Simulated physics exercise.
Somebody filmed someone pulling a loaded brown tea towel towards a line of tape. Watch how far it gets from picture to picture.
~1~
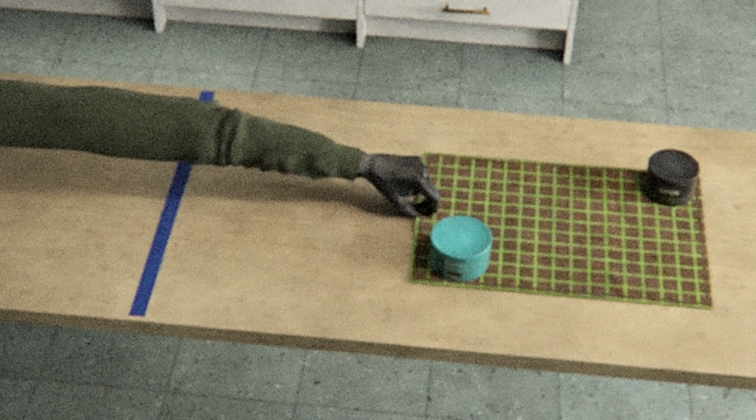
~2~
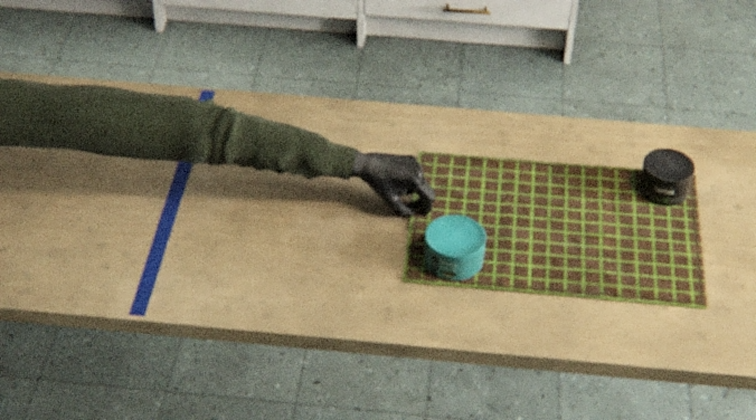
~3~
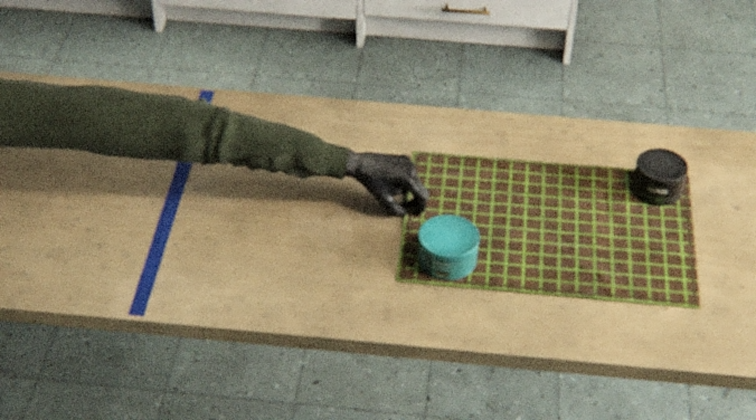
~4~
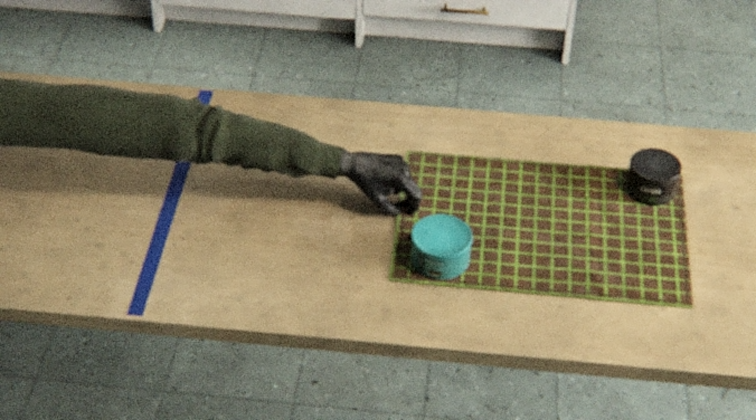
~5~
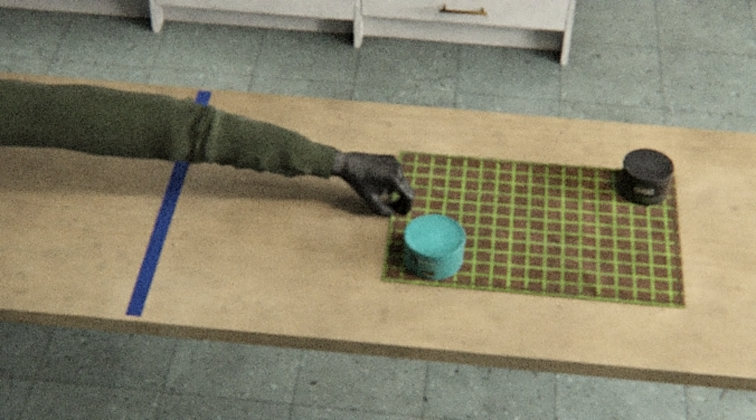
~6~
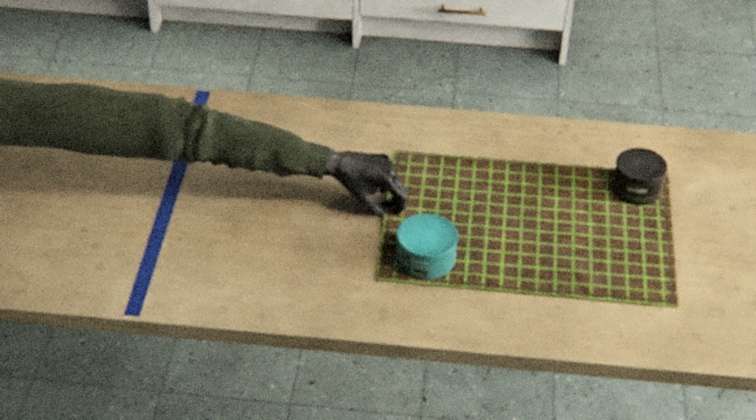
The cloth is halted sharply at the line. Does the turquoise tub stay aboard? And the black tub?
The turquoise tub stays on the cloth; the black tub remains aboard.
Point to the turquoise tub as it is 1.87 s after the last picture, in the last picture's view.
Close to (213, 228).
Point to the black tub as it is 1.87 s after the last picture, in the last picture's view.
By then it is at (436, 160).
Then, 1.87 s after the last picture, hem at the tape; turquoise tub on the cloth near (214, 228); black tub on the cloth near (436, 160).
Then, 1.98 s after the last picture, hem at the tape; turquoise tub on the cloth near (204, 227); black tub on the cloth near (427, 159).
At rest, hem at the tape; turquoise tub on the cloth near (204, 227); black tub on the cloth near (427, 159). The turquoise tub remains aboard and the black tub keeps its seat.
